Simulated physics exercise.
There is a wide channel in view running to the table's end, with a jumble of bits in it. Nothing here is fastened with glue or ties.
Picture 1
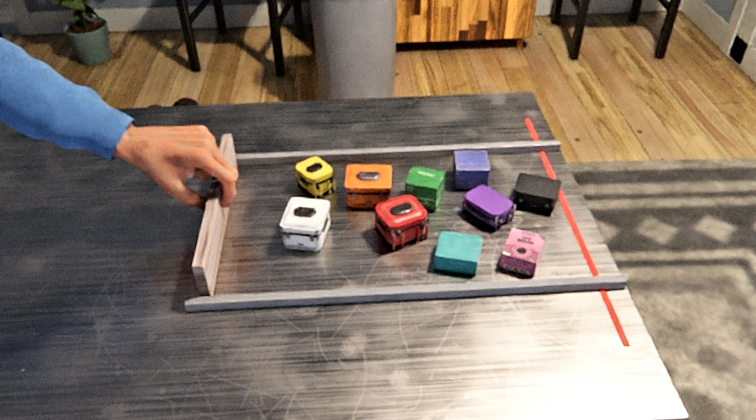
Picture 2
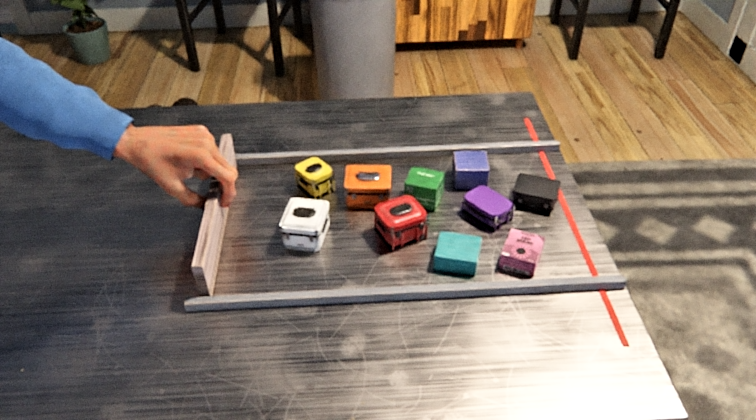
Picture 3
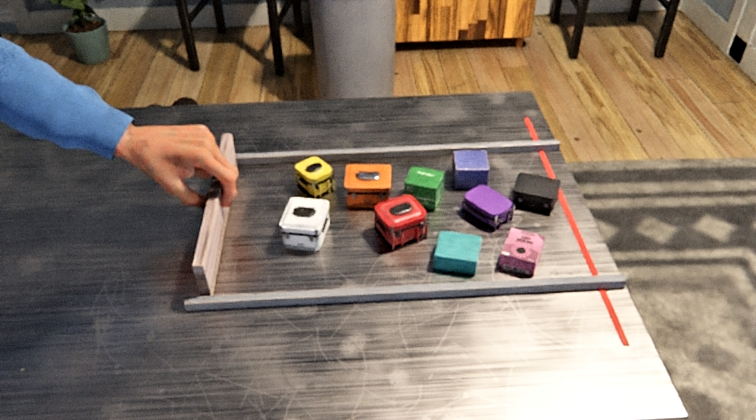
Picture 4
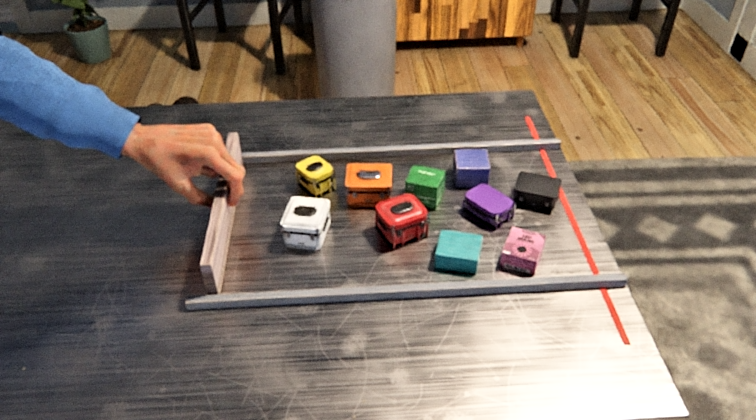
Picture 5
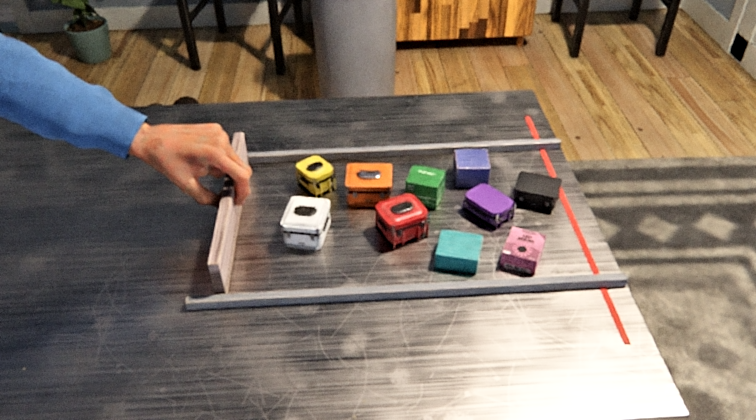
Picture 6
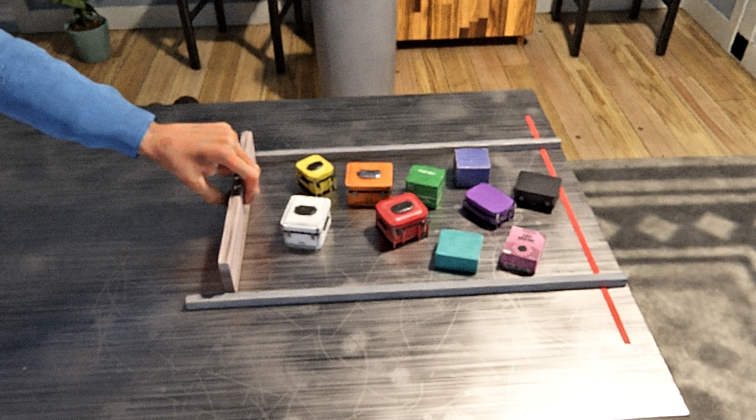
A hand holds a board still, then slides it slightly right toward several small colourful cases.
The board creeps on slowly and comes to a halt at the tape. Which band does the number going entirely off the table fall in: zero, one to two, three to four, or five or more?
Looks like the tally of pieces that topple off is five or more there.
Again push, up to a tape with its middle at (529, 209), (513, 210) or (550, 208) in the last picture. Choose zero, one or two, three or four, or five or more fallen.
In order: Either three or four, either three or four, 5 or more.
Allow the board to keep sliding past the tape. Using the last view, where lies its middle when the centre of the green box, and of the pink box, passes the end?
(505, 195) and (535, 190), more or less.
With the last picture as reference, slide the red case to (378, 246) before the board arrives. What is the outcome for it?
From that start, the red case stays.
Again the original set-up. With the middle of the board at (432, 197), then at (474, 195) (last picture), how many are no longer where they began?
The counts are 9 and 10.
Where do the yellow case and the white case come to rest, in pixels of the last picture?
The yellow case ends at (571, 168) and the white case at (594, 207).
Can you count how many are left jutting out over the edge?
3 in all.
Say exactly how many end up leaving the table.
7 in total.
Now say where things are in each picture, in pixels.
The first frame shows black case (536, 194); pink box (523, 252); purple case (488, 208); board (218, 209); tape (567, 209).
The second frame shows pink box (522, 252); blue block (470, 170).
The third frame shows purple case (488, 208); white case (306, 224).
The fourth frame shows black case (537, 192); board (225, 207).
The fifth frame shows pink box (523, 251); orange case (369, 185).
The sixth frame shows black case (537, 191); pink box (523, 250); purple case (489, 206); board (240, 206); tape (568, 207).
Soon after, none off yet; black case at rest near (537, 191); pink box at rest near (523, 250); purple case at rest near (489, 206).
After that, none off yet; black case displaced a little near (559, 192); pink box at rest near (523, 252); purple case displaced about its own width near (535, 219).
And then, two off so far; black case off the edge; pink box displaced well along near (596, 248); purple case on its side near (621, 259).
In the end, the number that fall off is five or more; gone, orange case, red case, green box, blue block, purple case, pink box and black case.
